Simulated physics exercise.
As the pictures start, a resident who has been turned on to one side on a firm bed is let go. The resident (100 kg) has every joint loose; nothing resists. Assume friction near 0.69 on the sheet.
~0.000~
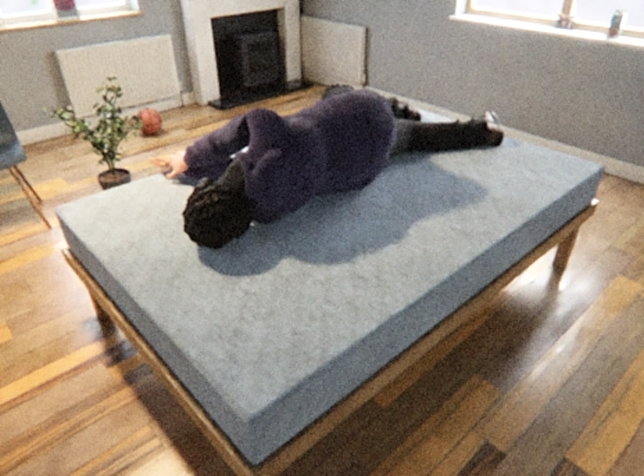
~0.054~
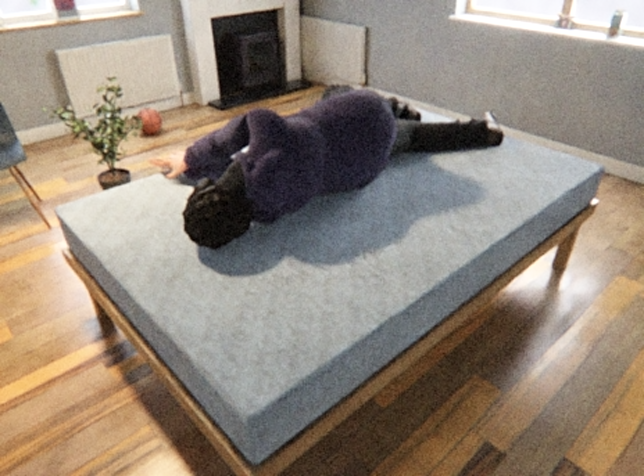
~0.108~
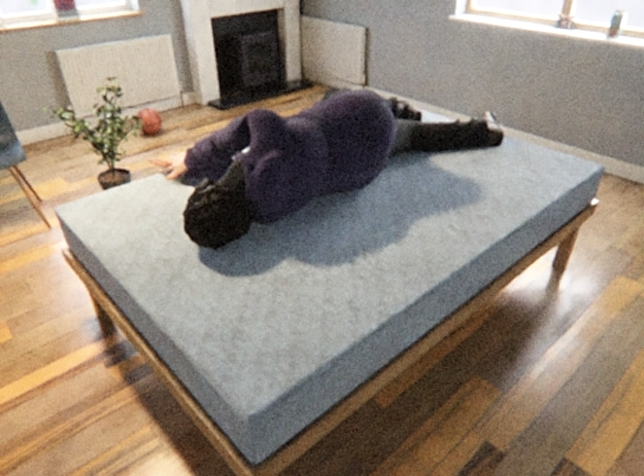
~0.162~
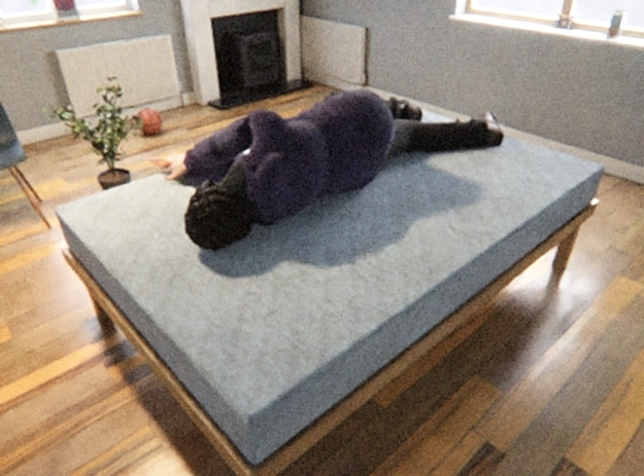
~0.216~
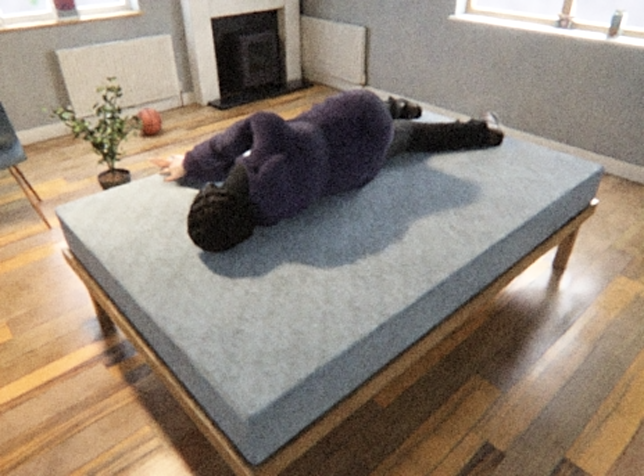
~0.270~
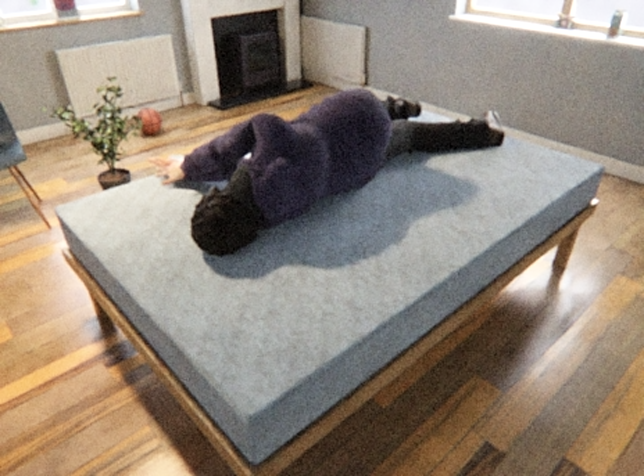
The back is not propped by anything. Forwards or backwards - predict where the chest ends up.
Backwards.
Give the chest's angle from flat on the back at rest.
Turned roughly 60 degrees.
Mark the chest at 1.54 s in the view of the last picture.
Position, last picture: Approx. (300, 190).
After 0.54 s the chest is turned 75° from lying flat on the back, near (285, 182) in the last picture's view.
After 0.94 s the chest is turned 70° from lying flat on the back, near (292, 186) in the last picture's view.
After 1.54 s the chest is turned 60° from lying flat on the back, near (300, 190) in the last picture's view.
When all is still (3.9 s), chest sinks back.
